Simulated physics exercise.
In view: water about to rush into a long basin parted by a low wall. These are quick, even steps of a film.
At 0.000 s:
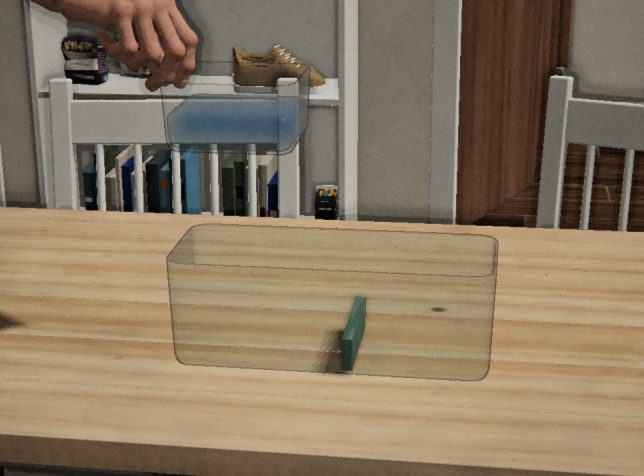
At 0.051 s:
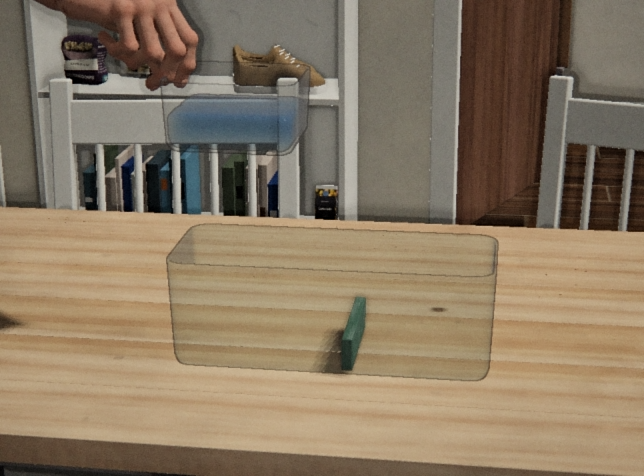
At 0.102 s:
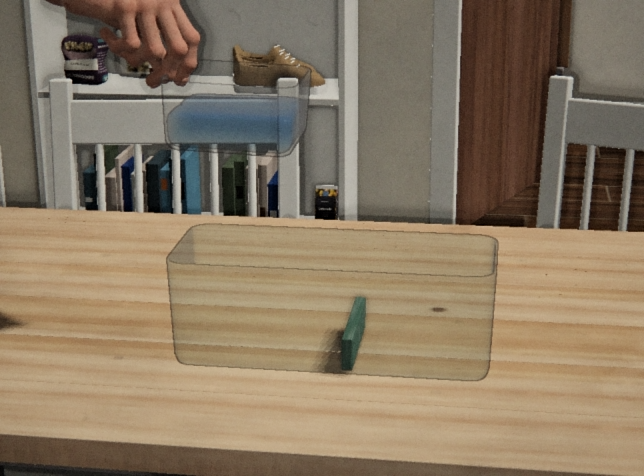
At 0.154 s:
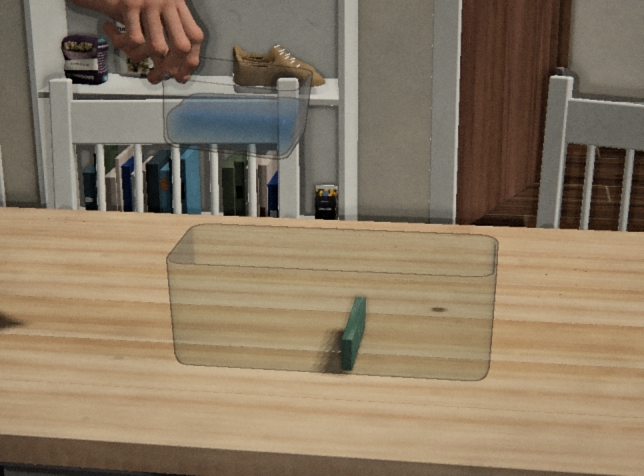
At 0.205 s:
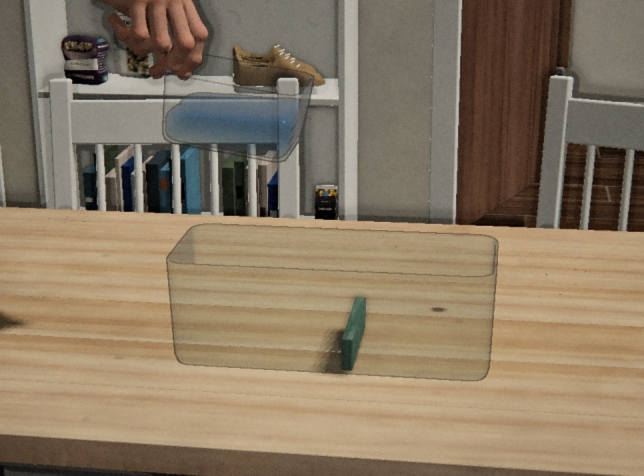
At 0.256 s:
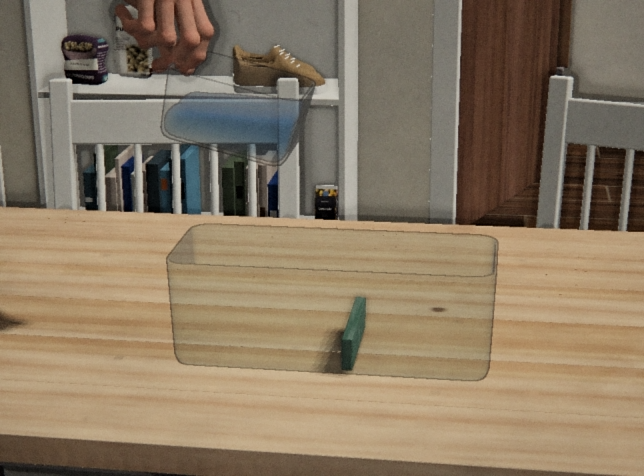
A clear, empty rectangular basin with a small green upright divider inside stands on a pale wooden table, seen from slightly above by a still camera. Behind it are white chairs, a white shelf with books and a tan shoe, and a brown door, while a smaller transparent container of blue water hangs at upper left beside a hand. The container slowly tilts rightward as the hand shifts slightly right.
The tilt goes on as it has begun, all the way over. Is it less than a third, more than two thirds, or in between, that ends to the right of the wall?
The share right of the wall is between a third and two thirds.
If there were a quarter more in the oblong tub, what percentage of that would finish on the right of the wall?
About 55 per cent.
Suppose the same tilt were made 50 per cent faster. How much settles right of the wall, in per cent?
Close to 40 per cent.
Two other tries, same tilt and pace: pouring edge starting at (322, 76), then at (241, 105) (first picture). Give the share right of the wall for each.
Near 60 % and 5 %.
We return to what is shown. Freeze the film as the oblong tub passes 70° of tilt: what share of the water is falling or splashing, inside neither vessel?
Close to 35 per cent.
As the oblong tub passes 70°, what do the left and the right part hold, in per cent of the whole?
Left about 5, right about 5.
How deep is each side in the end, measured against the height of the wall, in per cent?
Left about 30, right about 40.
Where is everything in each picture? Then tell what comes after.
In the first picture, it leans 0°; its right rim is at (303, 77); the water meets the walls at (178, 104) and (300, 106); the long basin's rim runs from (179, 244) to (496, 258); the wall's top is at (354, 319).
In the second picture, it leans 1°; its right rim is at (303, 77); the water meets the walls at (179, 103) and (301, 107).
In the third picture, it leans 2°; its right rim is at (304, 79); the water meets the walls at (178, 103) and (301, 107).
In the fourth picture, it leans 5°; its right rim is at (305, 83); the water meets the walls at (178, 103) and (301, 108).
In the fifth picture, it leans 9°; its right rim is at (307, 87); the water meets the walls at (178, 102) and (302, 109).
In the sixth picture, it leans 13°; its right rim is at (308, 93); the water meets the walls at (177, 102) and (302, 110).
A moment on, the oblong tub is tipped part way and 56 per cent is still to pour, 4 is left of the wall and 3 right of it.
Next, the oblong tub is tipped right over and 11 per cent is still to pour, 28 is left of the wall and 47 right of it.
Then the oblong tub is tipped right over and 0 per cent is still to pour, 52 is left of the wall and 47 right of it.
Later the oblong tub is tipped right over and 0 per cent is still to pour, 52 is left of the wall and 48 right of it.
At rest 52 per cent lies left of the wall, 48 right of it and 1 outside.
